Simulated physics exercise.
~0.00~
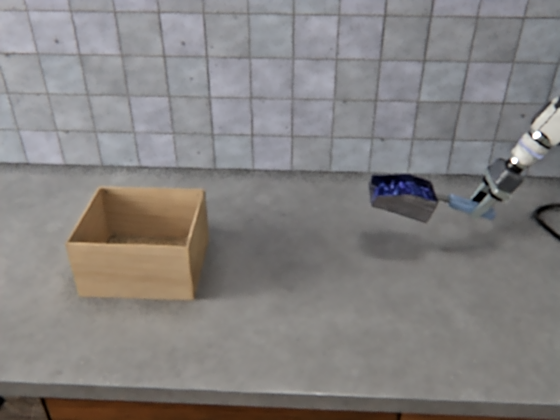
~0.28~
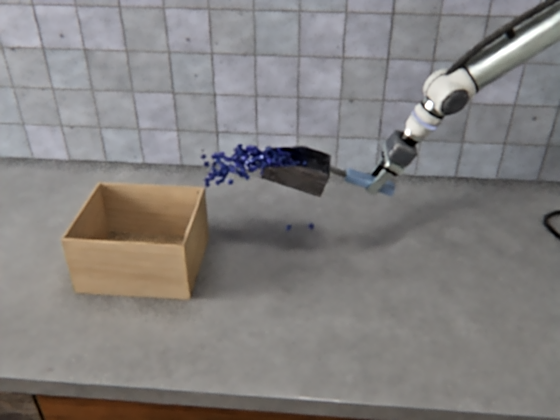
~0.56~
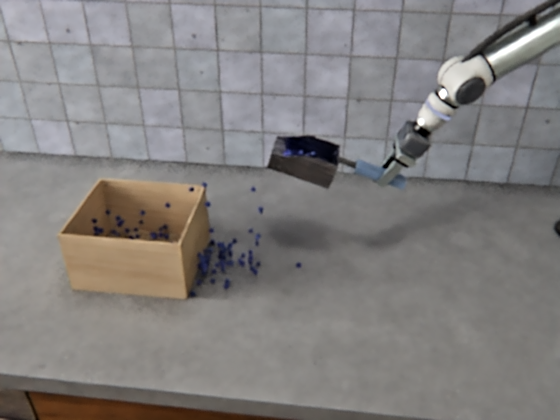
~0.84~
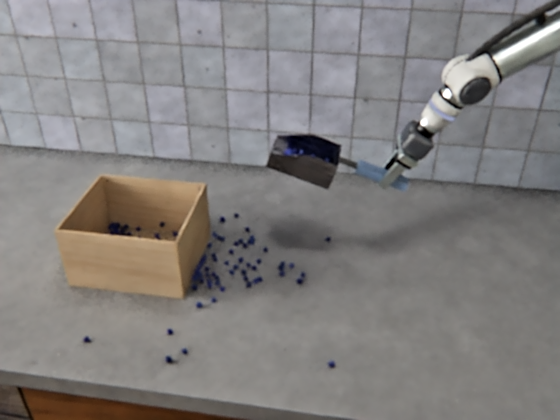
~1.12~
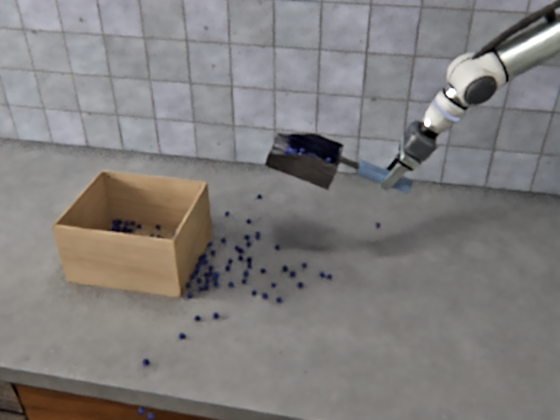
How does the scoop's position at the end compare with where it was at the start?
At the end the scoop is farther left, closer to the wooden box, and appears a little higher in view than at the start.
